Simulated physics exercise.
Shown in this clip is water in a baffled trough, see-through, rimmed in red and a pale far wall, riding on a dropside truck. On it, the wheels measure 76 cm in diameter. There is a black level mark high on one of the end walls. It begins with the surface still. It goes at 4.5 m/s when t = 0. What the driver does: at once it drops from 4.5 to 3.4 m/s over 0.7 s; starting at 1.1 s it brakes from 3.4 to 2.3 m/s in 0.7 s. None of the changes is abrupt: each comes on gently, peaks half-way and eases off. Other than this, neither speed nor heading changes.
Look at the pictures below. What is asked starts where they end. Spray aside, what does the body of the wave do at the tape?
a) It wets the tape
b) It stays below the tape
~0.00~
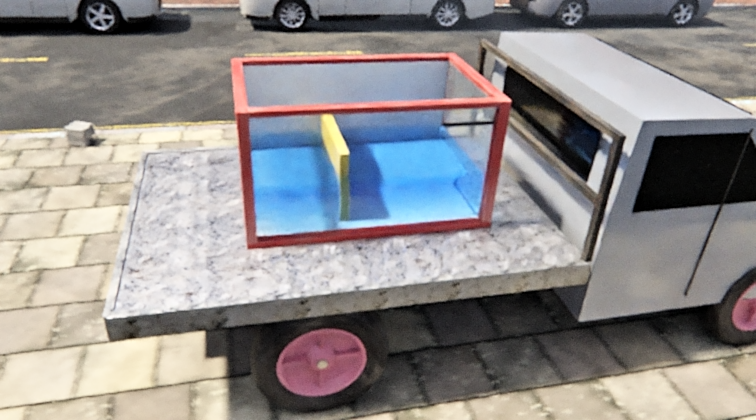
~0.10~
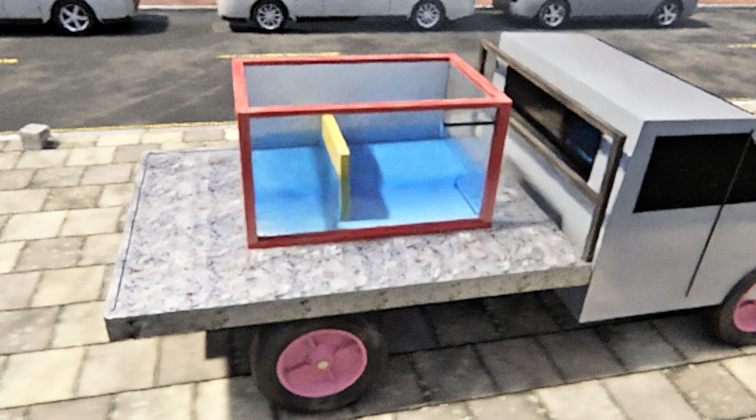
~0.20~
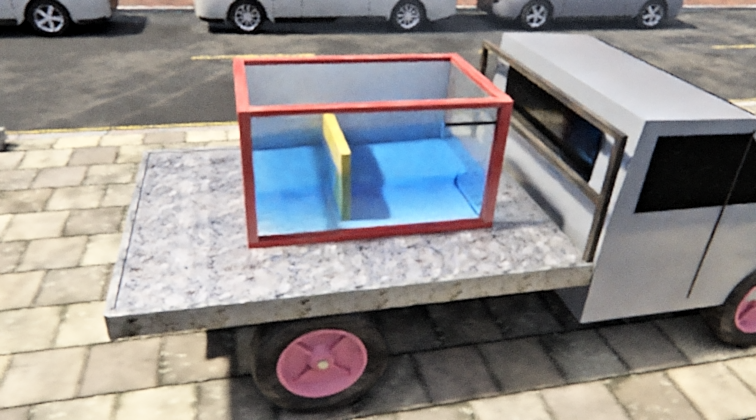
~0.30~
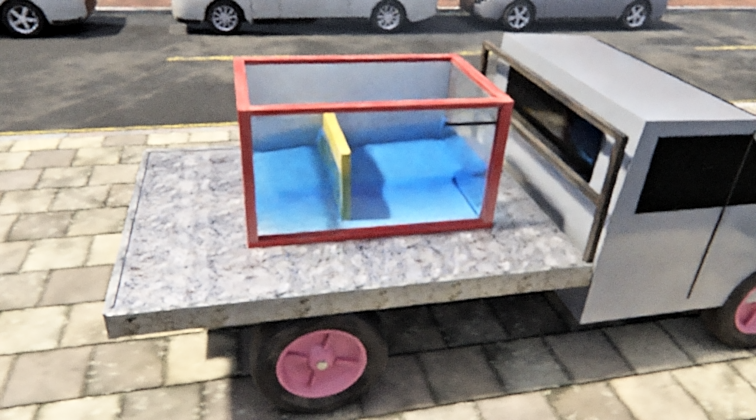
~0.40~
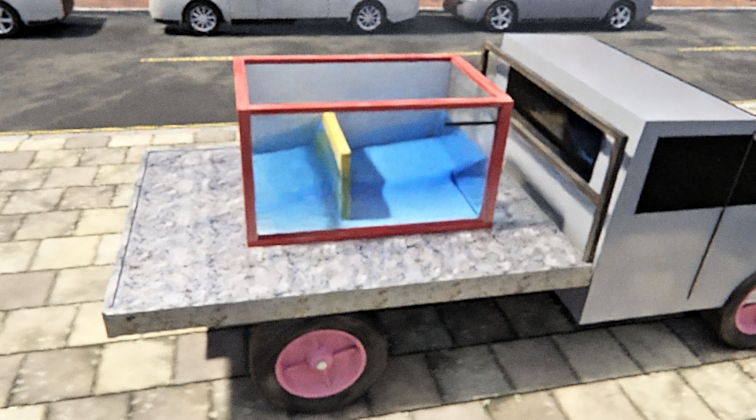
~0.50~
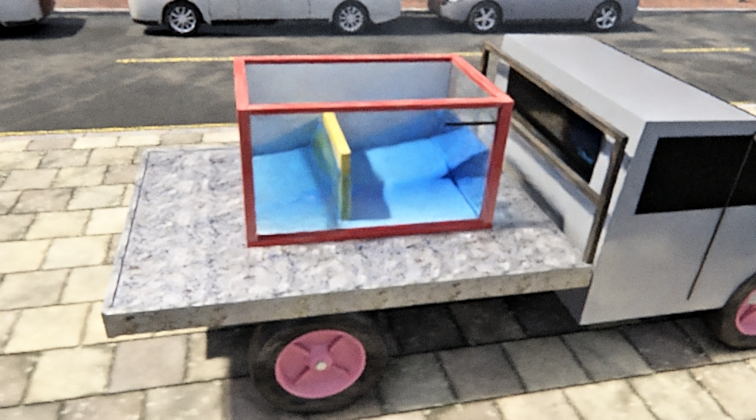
Option a: It wets the tape.
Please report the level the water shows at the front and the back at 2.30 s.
At that moment it stands around 20 cm in front and around 24 cm behind.
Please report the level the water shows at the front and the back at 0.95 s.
Approx. 30 cm front, approx. 30 cm back.
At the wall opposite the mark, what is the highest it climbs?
Somewhere near 43 cm, I'd say.
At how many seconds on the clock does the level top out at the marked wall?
It peaks at roughly 1.8 s.
By 0.95 s the surface is 30 cm up at the front and 31 cm at the back; nothing has left.
By 1.60 s the surface is 52 cm up at the front and 21 cm at the back; nothing has left.
By 2.30 s the surface is 20 cm up at the front and 23 cm at the back; nothing has left.
By 4.78 s the waves are smaller; the highest at the front wall was 69 cm, at 1.75 s, against a line at 62 cm.
